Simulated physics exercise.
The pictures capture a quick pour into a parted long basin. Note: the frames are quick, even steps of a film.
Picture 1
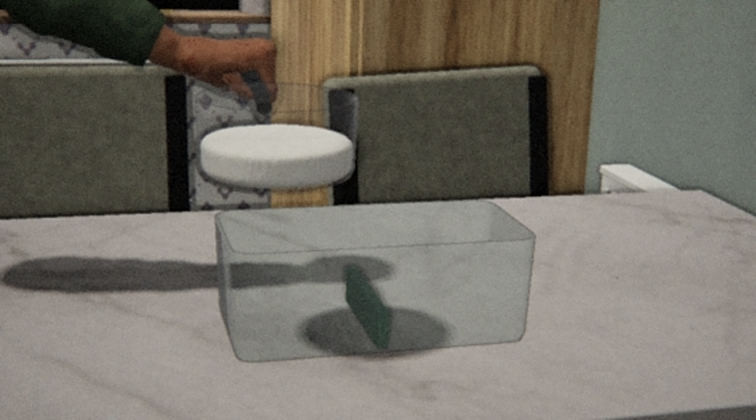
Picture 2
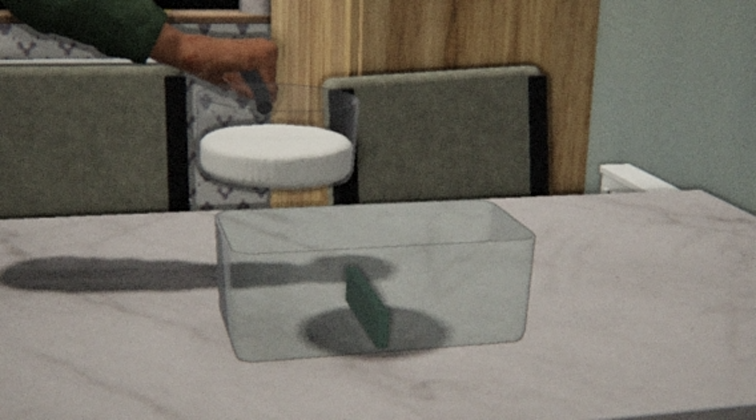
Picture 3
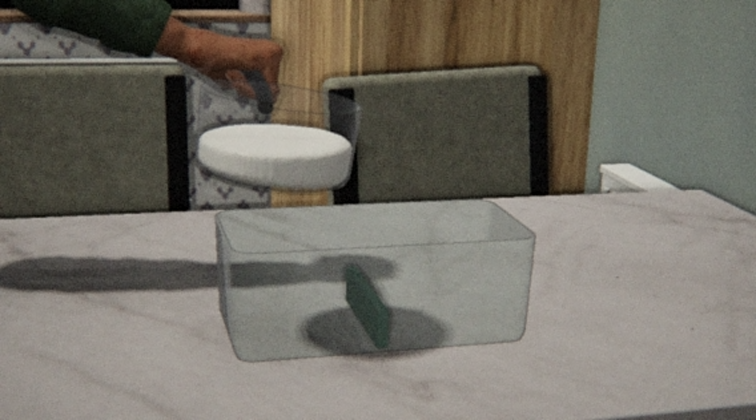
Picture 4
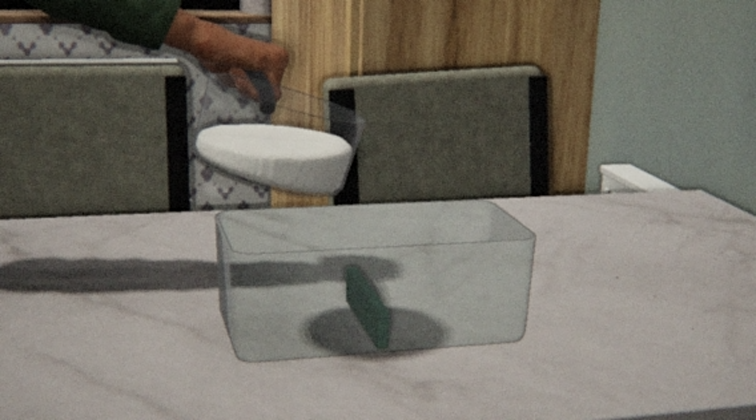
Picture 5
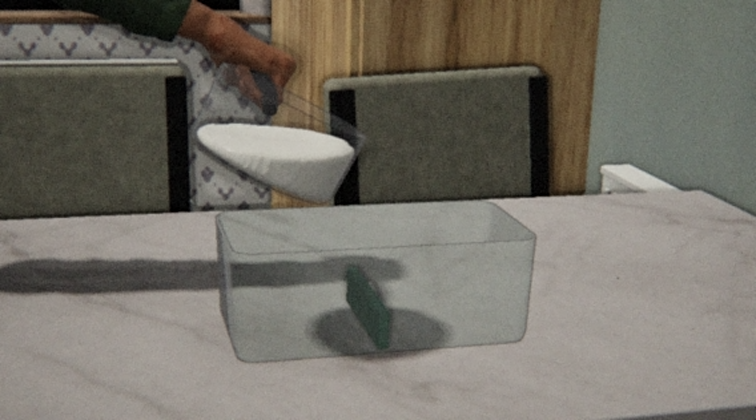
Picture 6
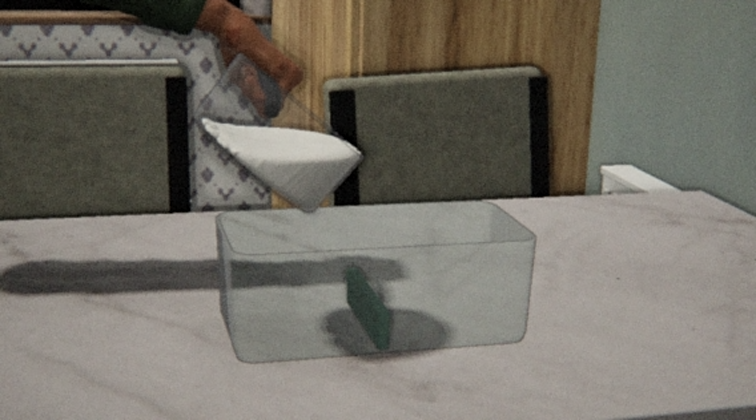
At a pale marble table with padded chairs behind it, a hand in a dark green sleeve holds a clear container of white milk above a long, see-through basin with a green divider. The container starts level, then tilts steadily to the right as the milk slants inside toward its lower edge.
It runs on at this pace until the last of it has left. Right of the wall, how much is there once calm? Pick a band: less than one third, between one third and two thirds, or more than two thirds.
It is between one third and two thirds.
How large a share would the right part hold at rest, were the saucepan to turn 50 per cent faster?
Somewhere near 40 percent.
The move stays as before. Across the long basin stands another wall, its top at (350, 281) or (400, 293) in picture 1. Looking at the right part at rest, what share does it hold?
That'd be about 65 percent for the first and about 15 percent for the other.
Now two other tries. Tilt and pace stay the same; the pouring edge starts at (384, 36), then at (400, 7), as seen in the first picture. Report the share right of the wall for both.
Estimate: 90 per cent, then 85 per cent.
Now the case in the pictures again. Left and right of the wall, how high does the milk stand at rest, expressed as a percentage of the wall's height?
Left: About 40; right: About 30.
A moment on, the saucepan is tipped on its side and 32 per cent is still to pour, 12 is left of the wall and 39 right of it.
Next, the saucepan is tipped right over and 9 per cent is still to pour, 36 is left of the wall and 50 right of it.
Then the saucepan is tipped right over and 1 per cent is still to pour, 48 is left of the wall and 50 right of it.
Later the saucepan is tipped right over and 0 per cent is still to pour, 49 is left of the wall and 50 right of it.
In the end 49 per cent lies left of the wall, 50 right of it and 1 outside.
